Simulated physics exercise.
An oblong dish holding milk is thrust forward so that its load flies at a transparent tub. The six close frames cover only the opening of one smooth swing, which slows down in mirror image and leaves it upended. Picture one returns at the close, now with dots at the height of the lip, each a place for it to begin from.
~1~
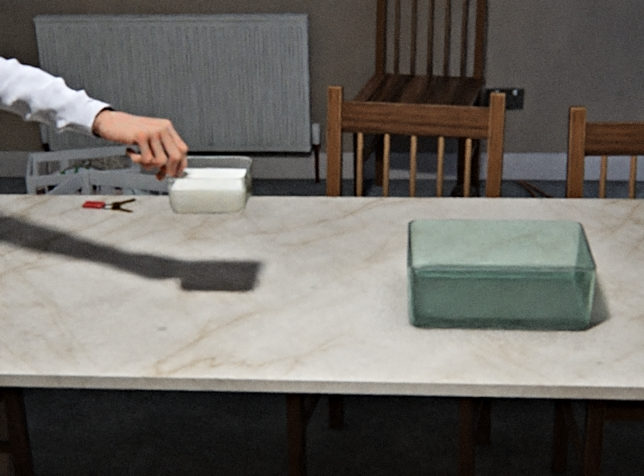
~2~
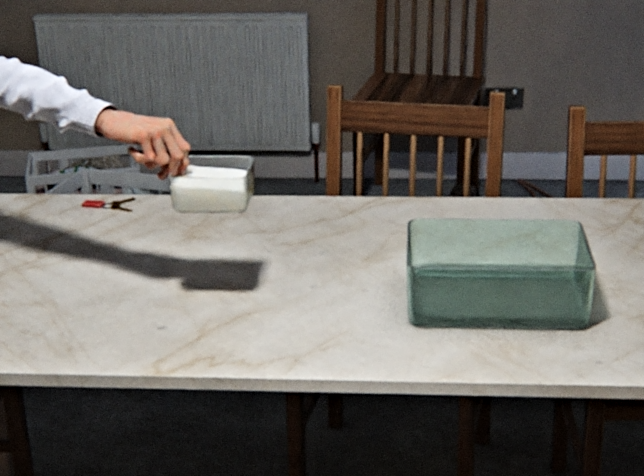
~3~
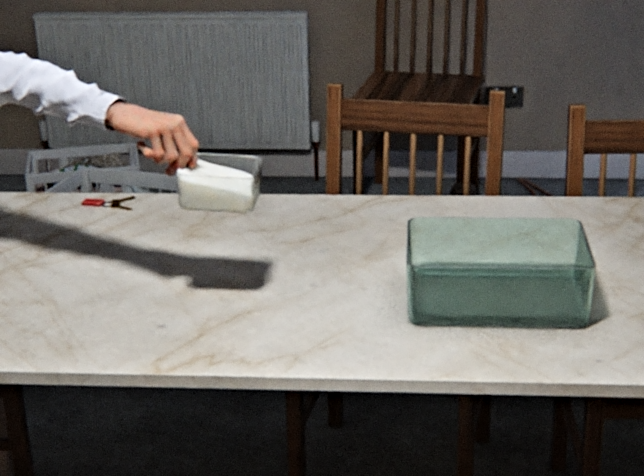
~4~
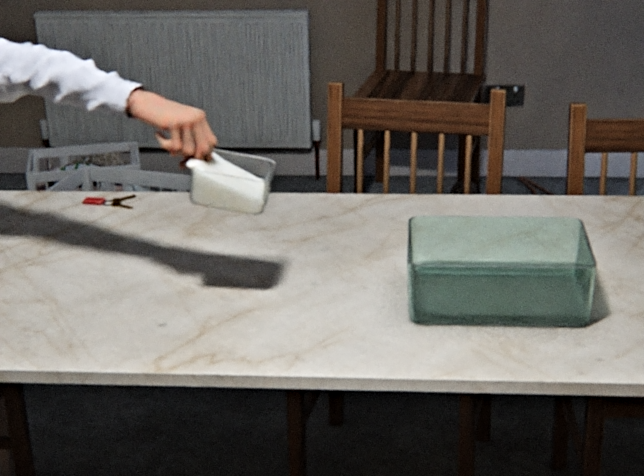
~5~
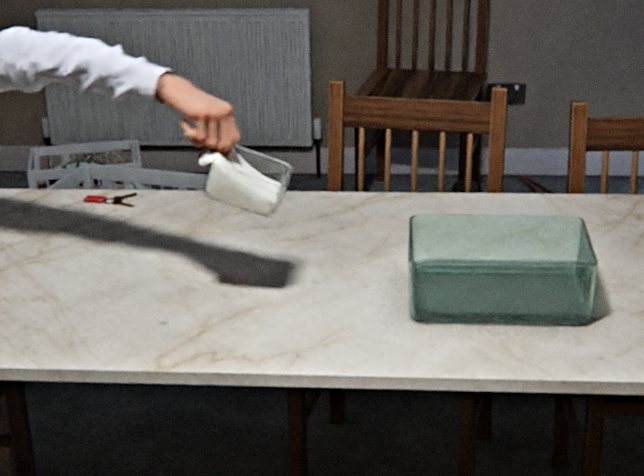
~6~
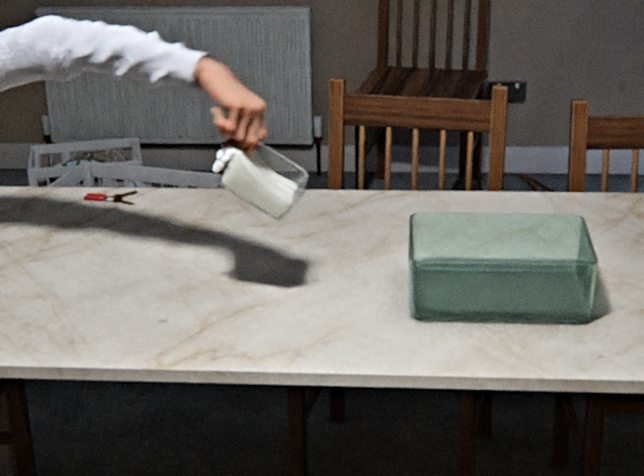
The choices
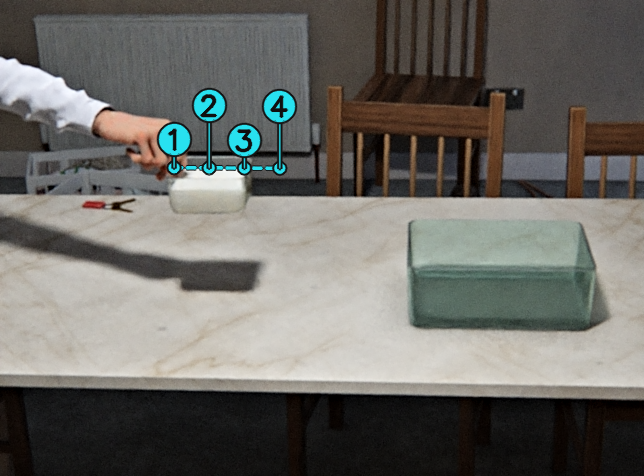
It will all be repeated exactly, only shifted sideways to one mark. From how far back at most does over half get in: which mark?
Spot 4.
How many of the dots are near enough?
One of the four.
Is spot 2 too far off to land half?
Yes, that goes wrong.
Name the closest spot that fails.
That is spot 3.
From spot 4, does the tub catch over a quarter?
Yes, it does.
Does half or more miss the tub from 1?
Yes.
On the marked copy, 1 at (174, 167); 2 at (209, 167); 3 at (244, 168); 4 at (279, 168).
With 1, about 0 % lands in the tub, 98 % falls short.
With 2, about 0 % lands in the tub, 95 % falls short and 5 % goes beside or beyond.
With 3, about 28 % lands in the tub, 65 % falls short and 6 % goes beside or beyond.
With 4, about 70 % lands in the tub, 23 % falls short and 7 % goes beside or beyond.
